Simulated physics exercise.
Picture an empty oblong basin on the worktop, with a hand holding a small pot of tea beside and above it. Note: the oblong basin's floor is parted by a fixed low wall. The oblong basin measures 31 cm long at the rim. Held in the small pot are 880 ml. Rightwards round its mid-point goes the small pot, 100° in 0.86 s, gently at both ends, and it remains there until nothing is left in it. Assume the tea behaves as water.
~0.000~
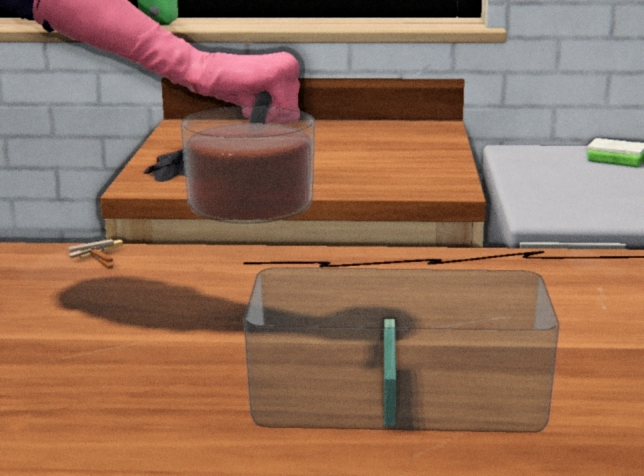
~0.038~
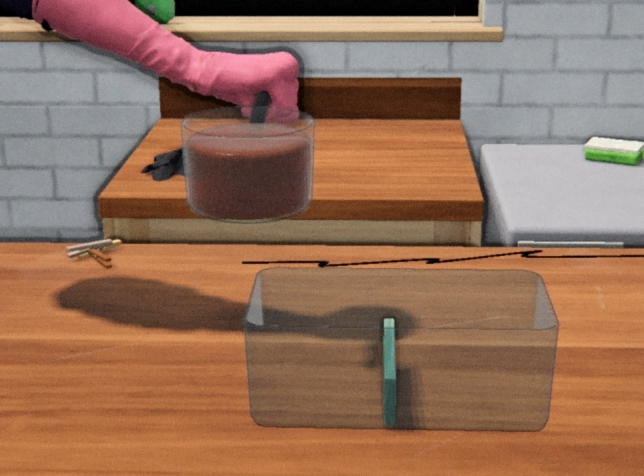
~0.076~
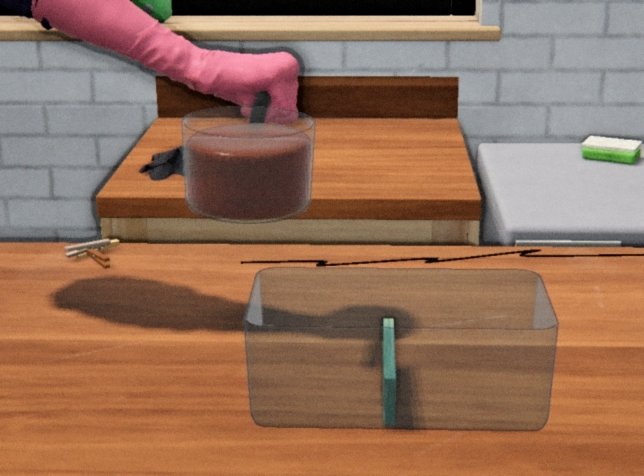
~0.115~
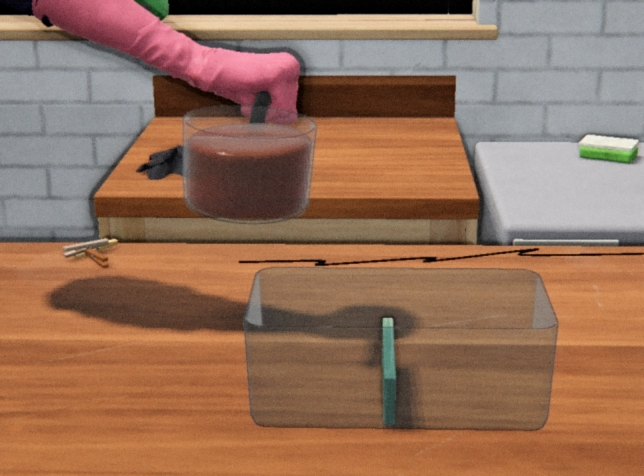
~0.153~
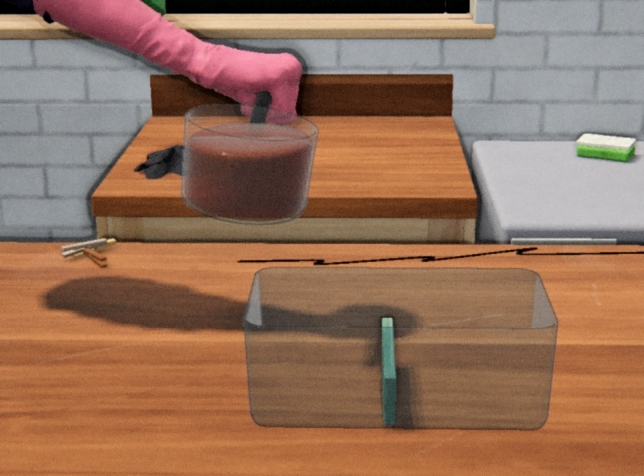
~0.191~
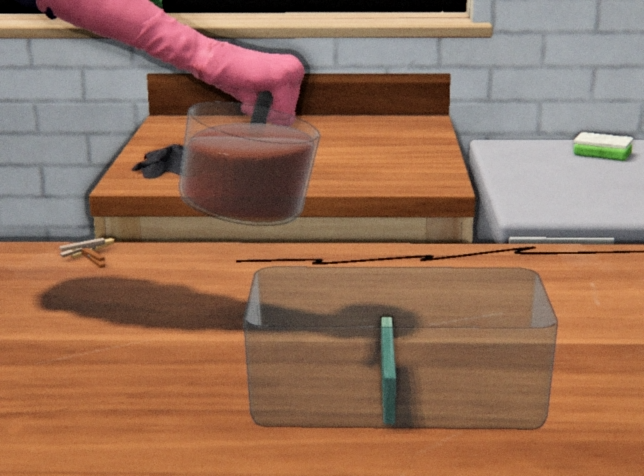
A pink-sleeved arm holding a clear pot of reddish-brown tea slowly tilting it slightly rightwards above an empty transparent basin.
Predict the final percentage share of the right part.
Right part: About 41 %.
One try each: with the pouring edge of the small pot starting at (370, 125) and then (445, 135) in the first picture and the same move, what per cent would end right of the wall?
Try 1: Approx. 95 %; try 2: Approx. 85 %.
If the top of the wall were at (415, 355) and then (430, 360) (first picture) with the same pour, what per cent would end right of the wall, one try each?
In order, 5 and 5 per cent.
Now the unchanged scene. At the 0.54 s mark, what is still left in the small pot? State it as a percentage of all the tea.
Roughly 68 %.
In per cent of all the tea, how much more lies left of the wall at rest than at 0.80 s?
Roughly 30 in a hundred.
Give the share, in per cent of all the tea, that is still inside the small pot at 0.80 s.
Roughly 18 percent remains.
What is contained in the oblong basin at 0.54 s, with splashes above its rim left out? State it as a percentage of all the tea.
Some 5 per cent.
After 0.54 s the tilt is 70° and 68 per cent is still to pour, 4 is left of the wall and 1 right of it.
After 0.80 s the tilt is 99° and 17 per cent is still to pour, 28 is left of the wall and 38 right of it.
After 1.07 s the tilt is 100° and 3 per cent is still to pour, 52 is left of the wall and 40 right of it.
After 1.36 s the tilt is 100° and 0 per cent is still to pour, 57 is left of the wall and 41 right of it.
In the end 58 per cent lies left of the wall, 41 right of it and 1 outside.
